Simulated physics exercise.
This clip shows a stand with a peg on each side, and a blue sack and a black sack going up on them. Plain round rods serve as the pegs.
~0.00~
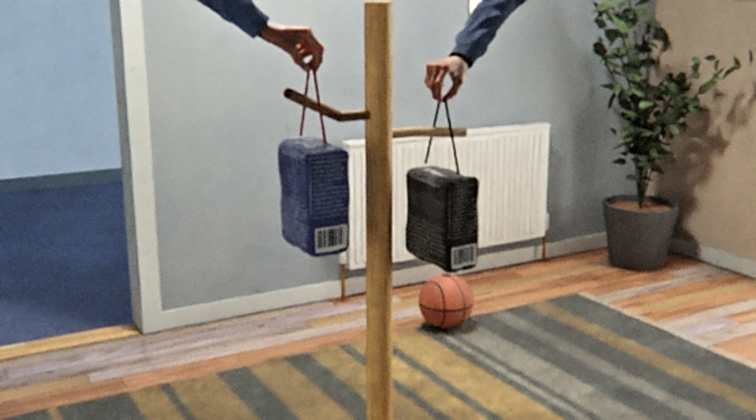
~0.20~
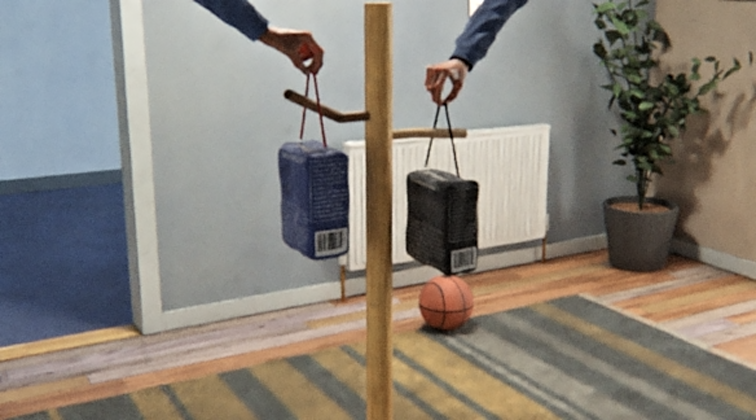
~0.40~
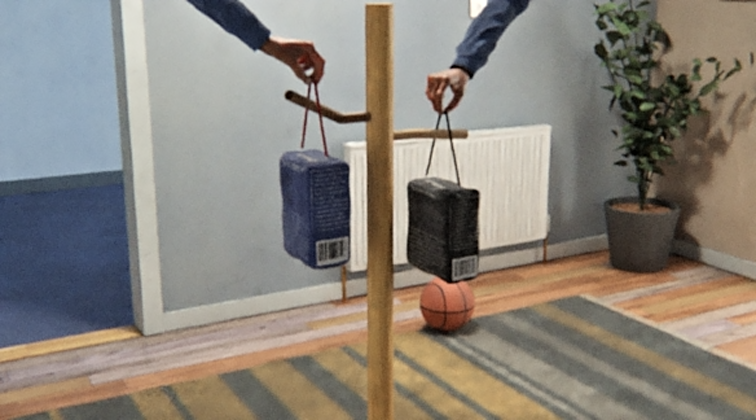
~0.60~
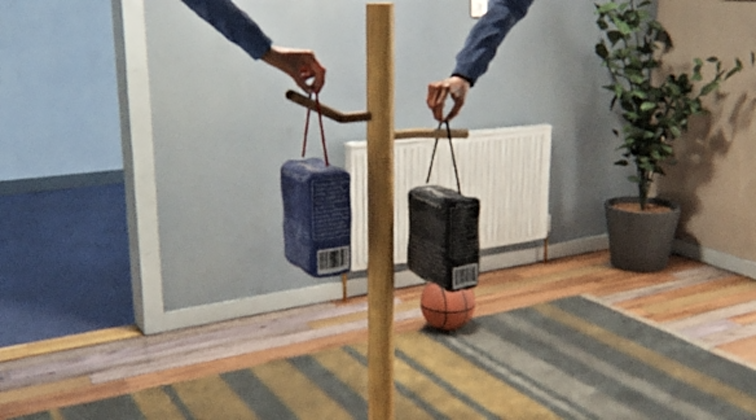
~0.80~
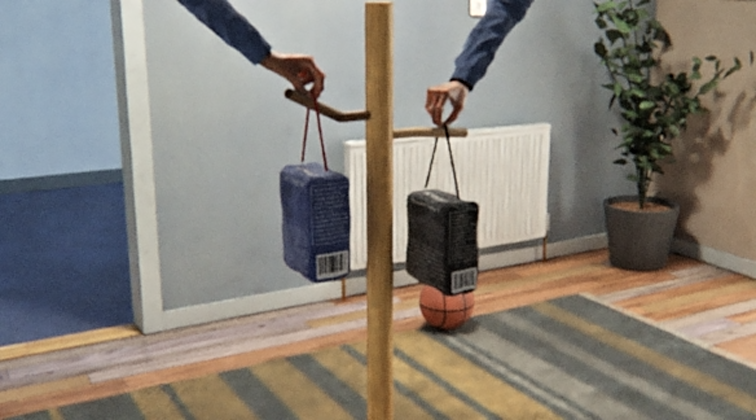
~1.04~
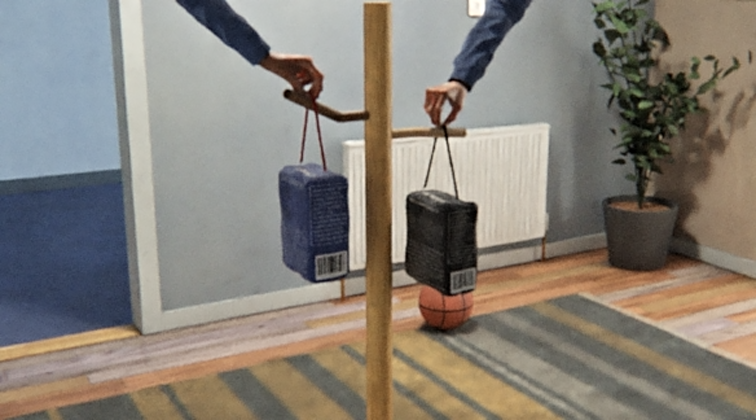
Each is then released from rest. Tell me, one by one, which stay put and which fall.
Once let go the blue sack will still be up there; once let go the black sack will still be up there.
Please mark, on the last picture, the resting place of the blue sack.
It ends up roughly at (368, 231).
By 1.52 s, blue sack on its peg near (355, 229); black sack on its peg near (443, 243).
By 1.96 s, blue sack on its peg near (374, 230); black sack on its peg near (447, 243).
When it is over, blue sack on its peg near (369, 231); black sack on its peg near (445, 243). The blue sack holds on and the black sack remains on its peg.
